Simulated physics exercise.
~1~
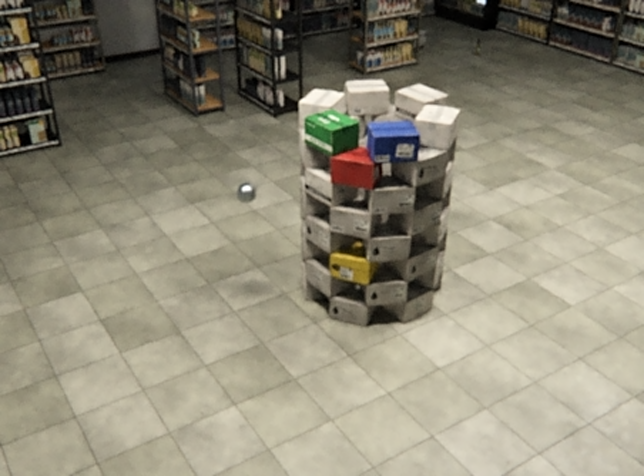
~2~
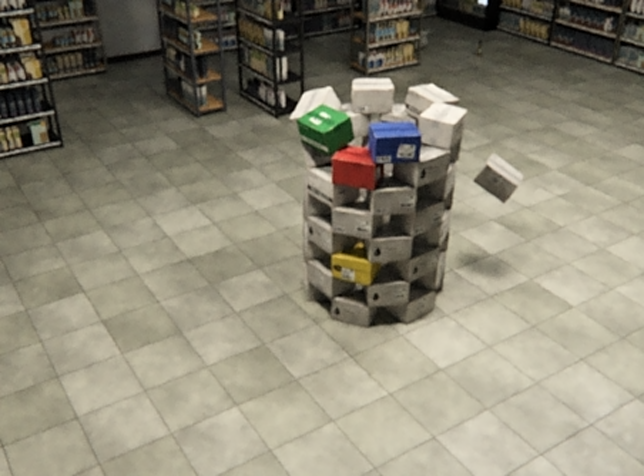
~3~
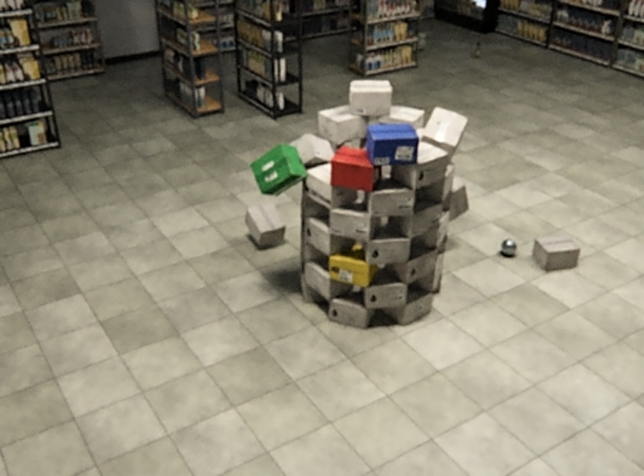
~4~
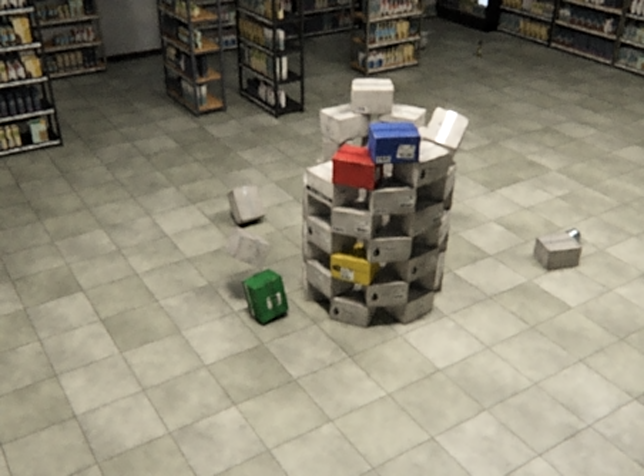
Tower of stacked parcels losing several boxes as a steel ball strikes, the green one tumbling left, red, blue and yellow staying put.
